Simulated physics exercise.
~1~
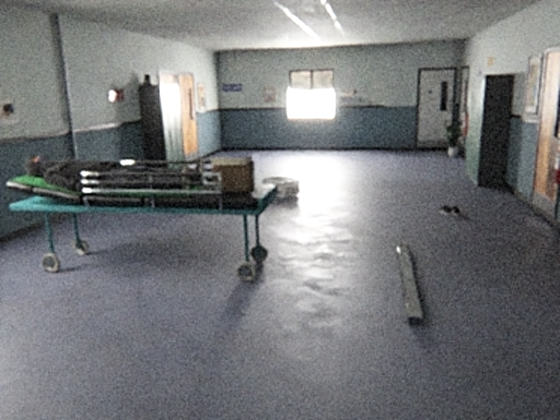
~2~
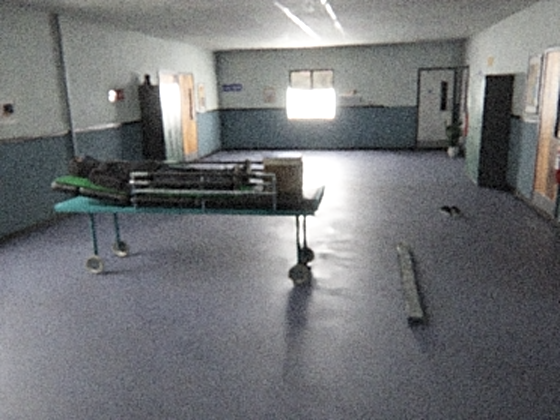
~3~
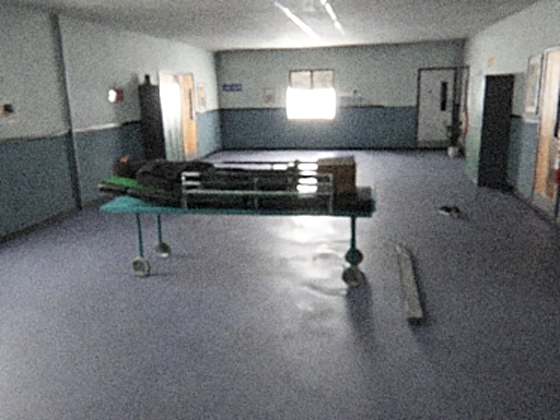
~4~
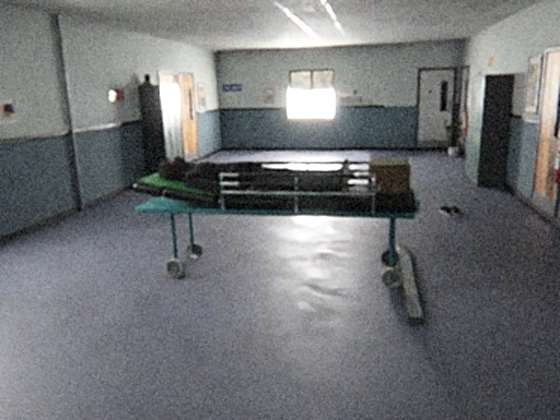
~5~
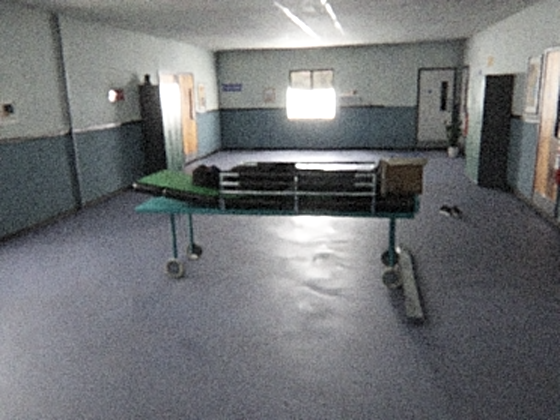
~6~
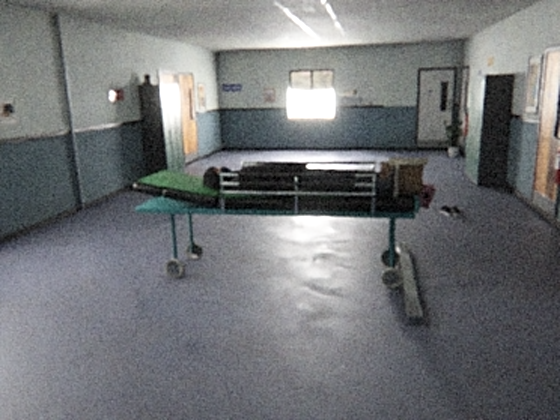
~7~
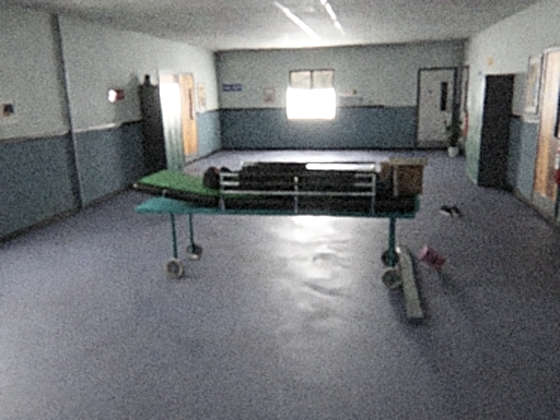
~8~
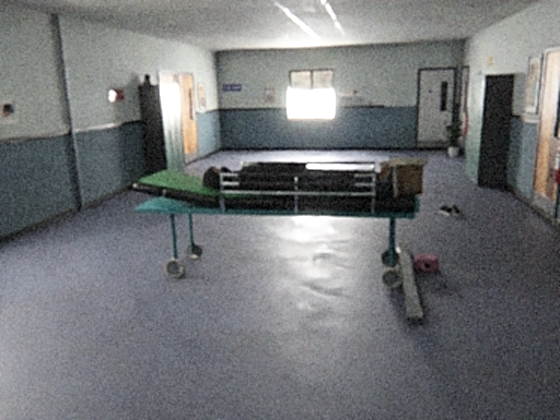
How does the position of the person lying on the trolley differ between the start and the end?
At the start the person is over on the left side of the room. By the end they are lying farther right, near the middle of the view, and have slid toward the right end of the stopped trolley.
